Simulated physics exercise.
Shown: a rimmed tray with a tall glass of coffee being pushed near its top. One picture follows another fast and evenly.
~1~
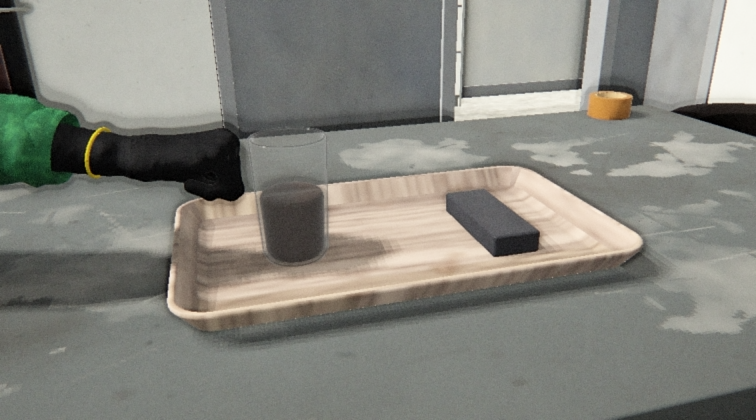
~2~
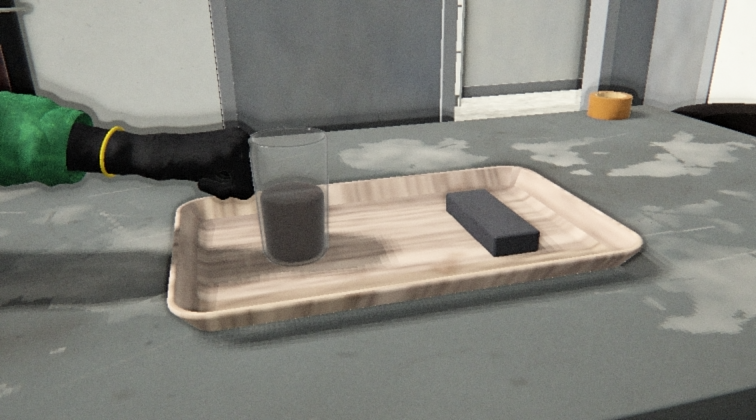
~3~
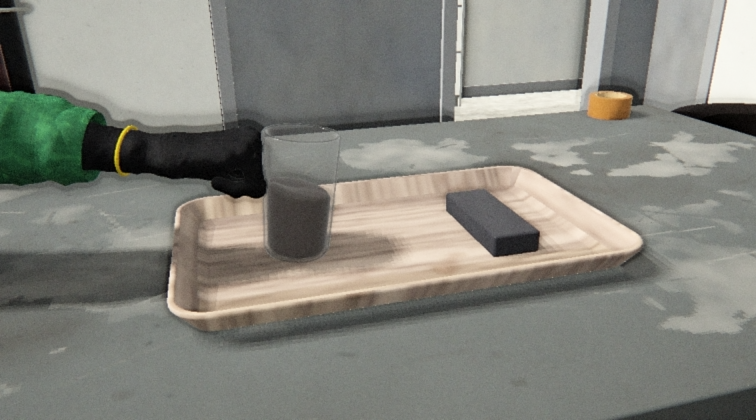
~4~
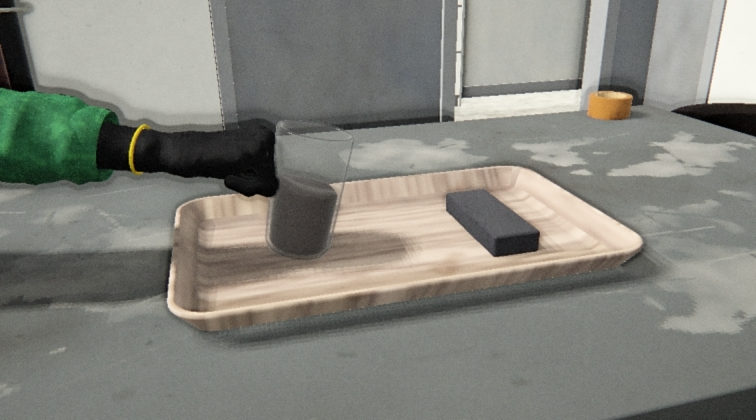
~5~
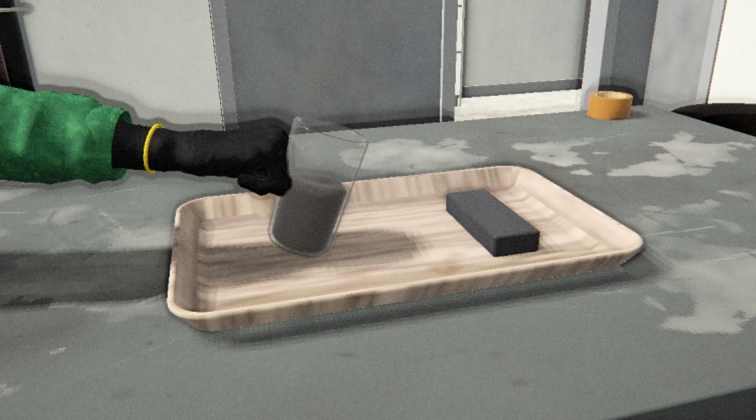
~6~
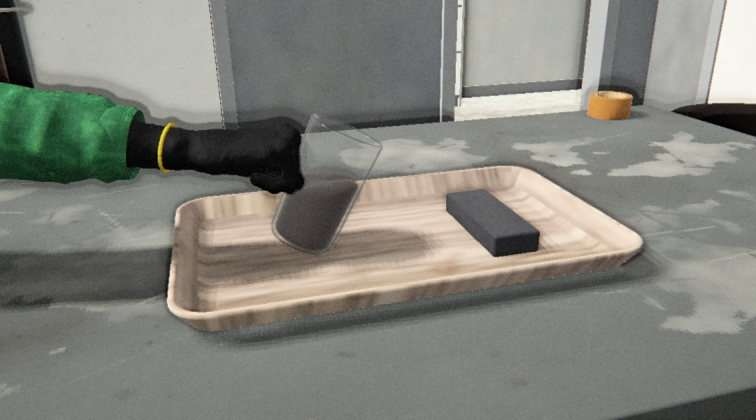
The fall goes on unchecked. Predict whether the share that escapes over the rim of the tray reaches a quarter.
It stays below a quarter.
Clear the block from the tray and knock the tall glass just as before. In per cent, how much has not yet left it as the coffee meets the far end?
60 percent or so.
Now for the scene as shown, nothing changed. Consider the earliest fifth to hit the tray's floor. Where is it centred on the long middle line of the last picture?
At about (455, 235).
A moment on, the tall glass is falling and 100 per cent is in the glass, 0 on the tray and 0 above or beyond its rim.
Next, the tall glass lies on its side and 85 per cent is in the glass, 14 on the tray and 1 above or beyond its rim.
Then the tall glass lies on its side and 44 per cent is in the glass, 45 on the tray and 11 above or beyond its rim.
Later the tall glass lies on its side and 23 per cent is in the glass, 73 on the tray and 4 above or beyond its rim.
Finally, 96 per cent is held by tray and glass, 4 is off the tray.
